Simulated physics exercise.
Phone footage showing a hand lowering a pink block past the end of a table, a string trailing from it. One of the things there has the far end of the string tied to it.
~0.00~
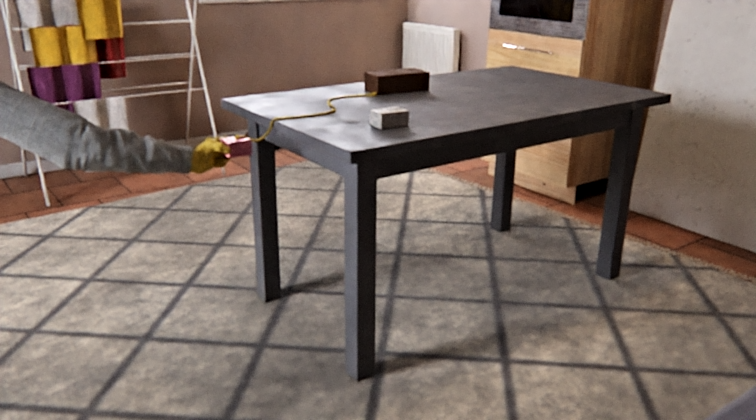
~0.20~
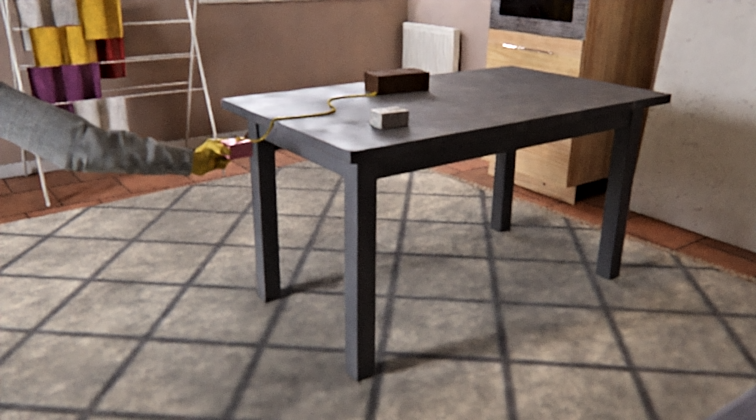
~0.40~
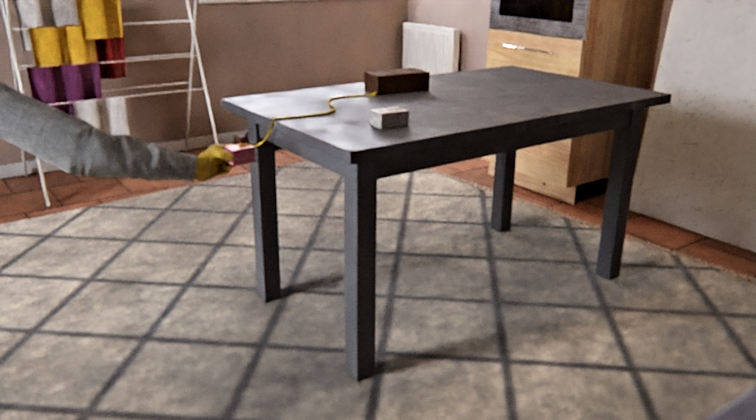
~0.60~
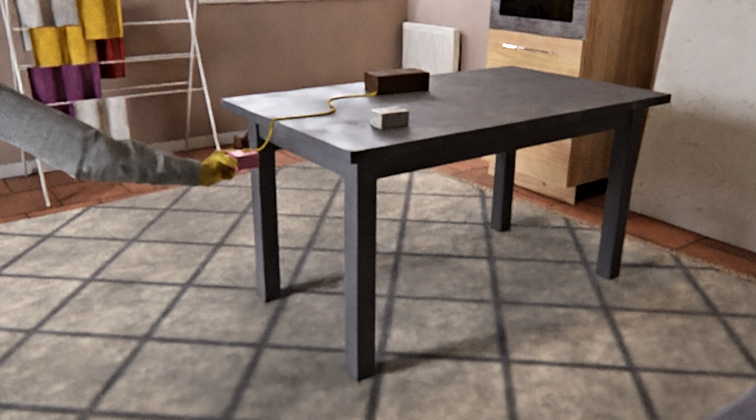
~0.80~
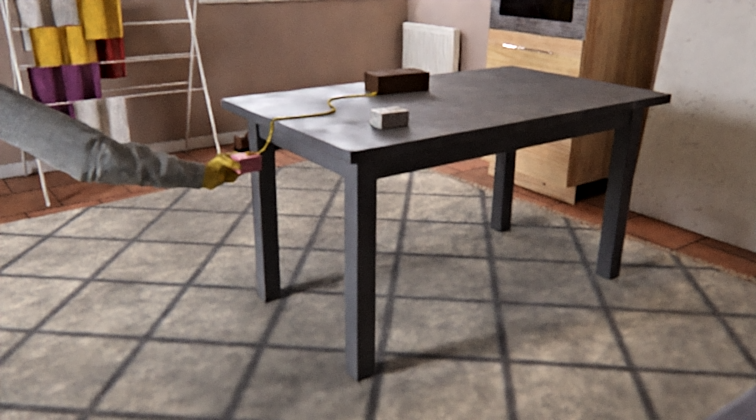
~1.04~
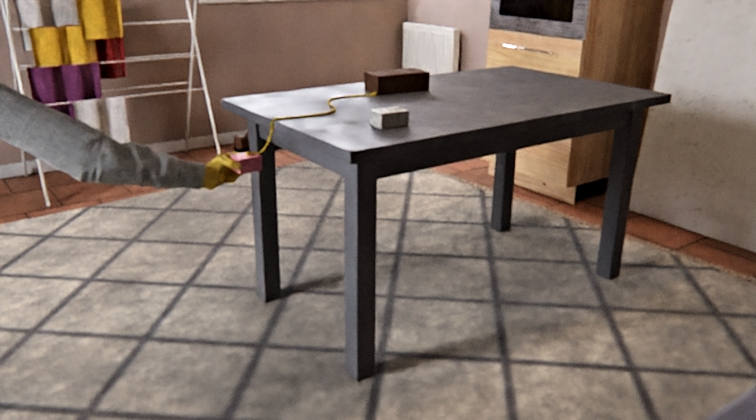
In a room with a dark table, a yellow-gloved hand held a pink block beside the left edge, lowering it slightly while its yellow string trailed to a still brick near a white box.
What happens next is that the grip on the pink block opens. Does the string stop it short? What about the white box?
The pink block stays suspended; the white box stays put.
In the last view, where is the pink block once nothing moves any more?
It finishes at pixel (272, 200).
After 1.66 s, block off the ground near (288, 178); brick in place; box in place.
After 2.64 s, block off the ground near (287, 187); brick in place; box in place.
In the end, block off the ground near (272, 200); brick in place; box in place. The pink block ends up dangling and the white box keeps its place.
